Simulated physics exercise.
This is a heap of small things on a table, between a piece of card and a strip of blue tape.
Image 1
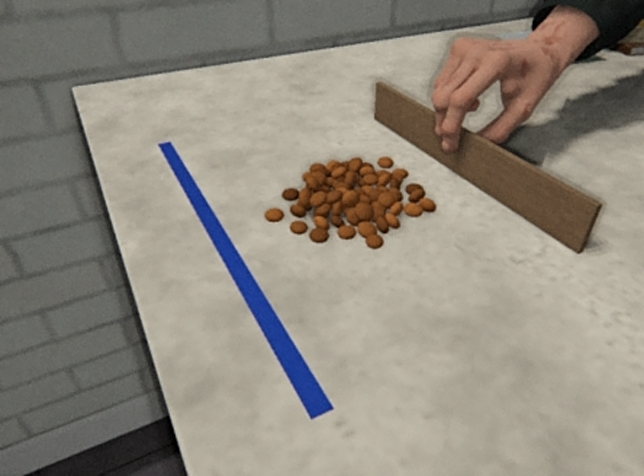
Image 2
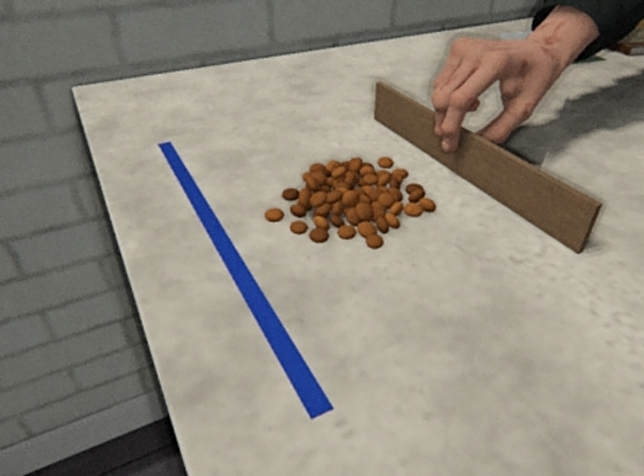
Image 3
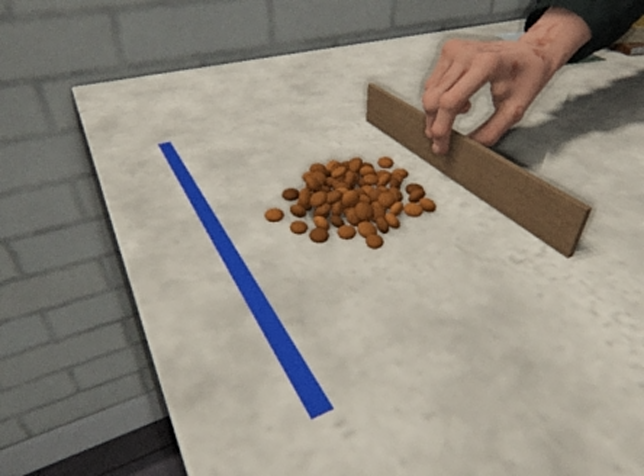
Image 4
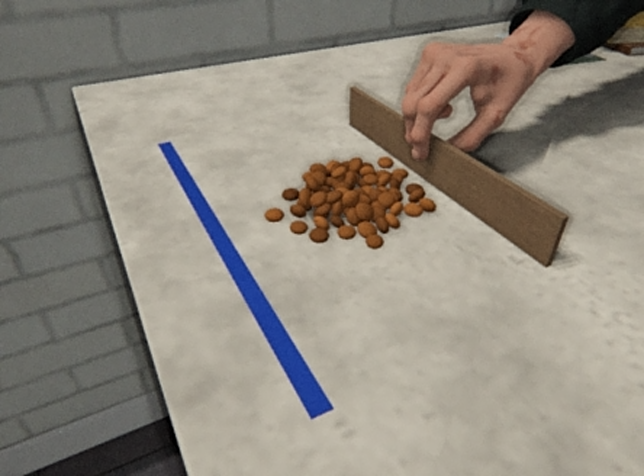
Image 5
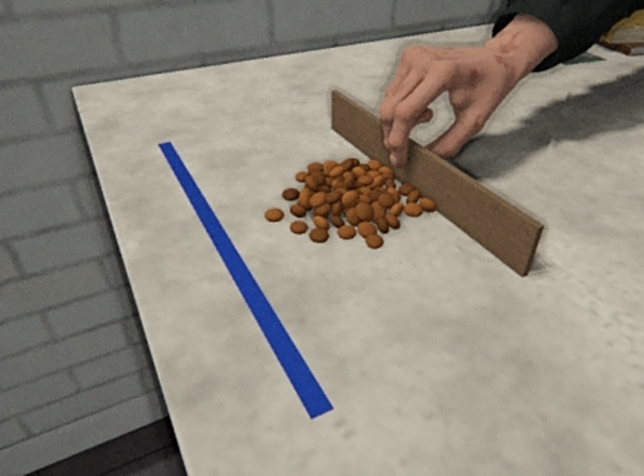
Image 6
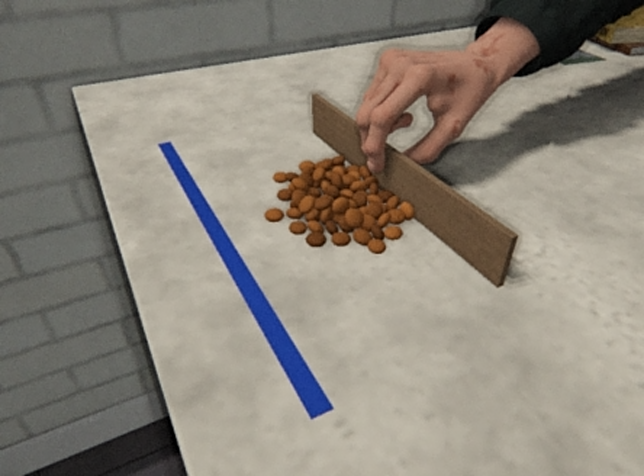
On a pale tabletop, a hand slides an upright brown board leftward, pushing a heap of small brown pieces toward blue tape.
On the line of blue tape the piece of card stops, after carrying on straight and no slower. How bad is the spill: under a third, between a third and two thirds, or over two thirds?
Less than one third.
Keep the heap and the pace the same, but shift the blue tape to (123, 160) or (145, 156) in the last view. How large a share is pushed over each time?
About 90 per cent, then 50 per cent.
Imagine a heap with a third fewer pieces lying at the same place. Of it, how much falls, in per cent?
10 per cent or so.
Soon after the last picture, piece of card still moving, near (300, 170); heap all on the table, its front near (205, 248).
A little later, piece of card stopped at the blue tape; heap a small part over the edge.
Later still, piece of card stopped at the blue tape; heap about a quarter over the edge.
At rest, piece of card stopped at the blue tape; heap about a quarter over the edge.
